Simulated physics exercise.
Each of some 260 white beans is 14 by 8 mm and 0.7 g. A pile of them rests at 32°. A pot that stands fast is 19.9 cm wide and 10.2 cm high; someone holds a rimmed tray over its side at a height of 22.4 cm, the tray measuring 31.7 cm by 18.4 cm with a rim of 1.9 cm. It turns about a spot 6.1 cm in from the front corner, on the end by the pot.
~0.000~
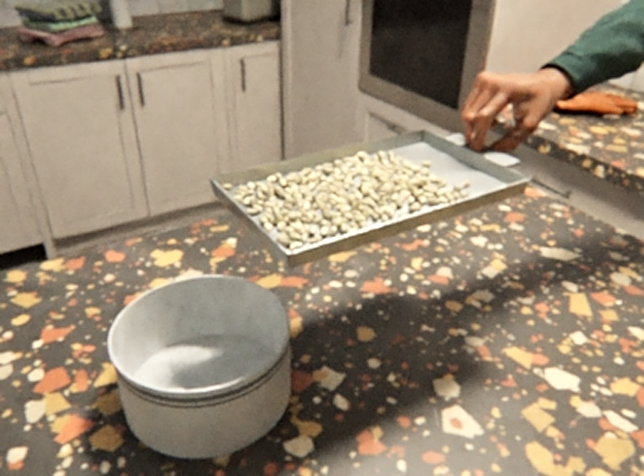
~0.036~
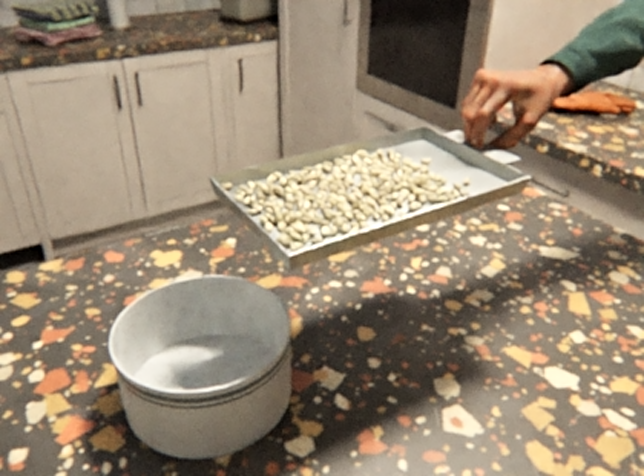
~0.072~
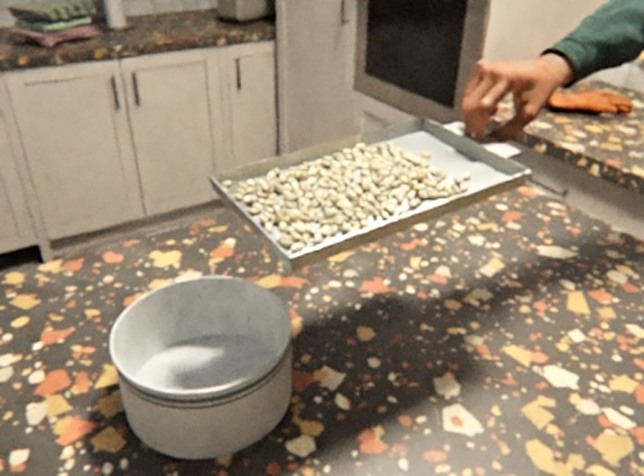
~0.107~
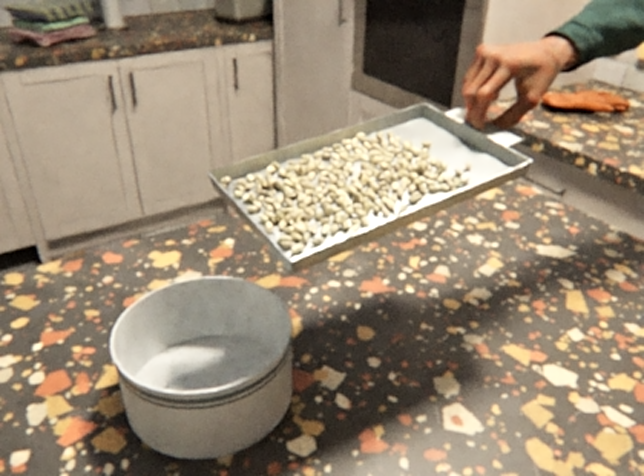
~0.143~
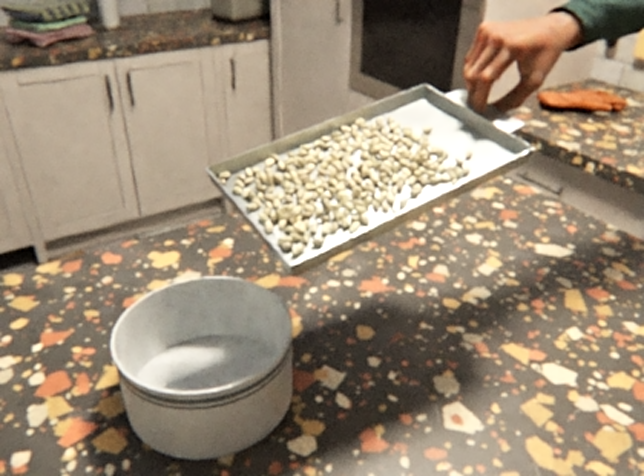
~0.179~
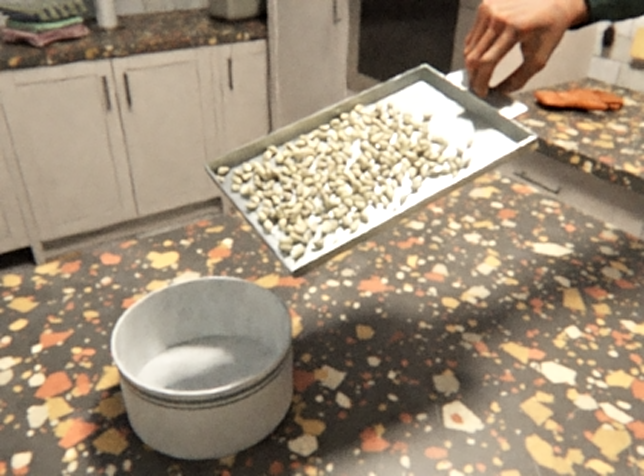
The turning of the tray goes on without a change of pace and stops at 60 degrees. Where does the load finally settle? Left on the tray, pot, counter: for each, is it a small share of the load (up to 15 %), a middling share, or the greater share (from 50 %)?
Tray: A middling share, pot: A small share, counter: The greater share.
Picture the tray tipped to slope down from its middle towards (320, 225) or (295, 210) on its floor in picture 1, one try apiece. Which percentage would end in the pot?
About 25 per cent on the first try and 50 per cent on the second.
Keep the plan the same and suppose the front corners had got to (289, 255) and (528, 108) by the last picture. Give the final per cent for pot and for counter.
Pot 50; counter 10.
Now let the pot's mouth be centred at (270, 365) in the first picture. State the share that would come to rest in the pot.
With the pot there, close to 65 per cent.
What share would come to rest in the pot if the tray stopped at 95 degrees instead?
Estimated share: About 5 %.
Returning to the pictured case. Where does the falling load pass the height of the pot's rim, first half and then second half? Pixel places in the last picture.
The first half passes near (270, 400) and the second half near (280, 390).
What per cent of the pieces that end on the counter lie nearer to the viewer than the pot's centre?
Some 100 per cent.
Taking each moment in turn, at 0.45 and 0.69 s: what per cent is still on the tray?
I'd say roughly 100, then roughly 65.
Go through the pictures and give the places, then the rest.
Tray tilt 0 degrees, front corners at (289, 251) and (527, 178); middle of the pieces at (356, 192); pot at (202, 326), in the first picture.
Tray tilt 1 degrees, front corners at (290, 252) and (527, 176); middle of the pieces at (356, 191), in the second picture.
Tray tilt 3 degrees, front corners at (291, 255) and (527, 170), lowest corner left front; middle of the pieces at (356, 188), in the third picture.
Tray tilt 7 degrees, front corners at (291, 258) and (529, 160), lowest corner left front; middle of the pieces at (356, 182), in the fourth picture.
Tray tilt 12 degrees, front corners at (292, 262) and (531, 148), lowest corner left front; middle of the pieces at (355, 174), in the fifth picture.
Tray tilt 17 degrees, front corners at (293, 266) and (533, 135), lowest corner left front; middle of the pieces at (355, 166); pot at (204, 328). The tray's pace is about 145 degrees a second, in the sixth picture.
After 0.34 s, tilt 40 degrees; the tray holds 100 %, the pot 0 %.
Then, at 0.45 s, tilt 56 degrees; the tray holds 100 %, the pot 0 %.
After 0.69 s, tilt 60 degrees; the tray holds 65 %, the pot 0 %.
By 2.5 s all is still; tray 35 %, pot 5 %, counter 60 %.
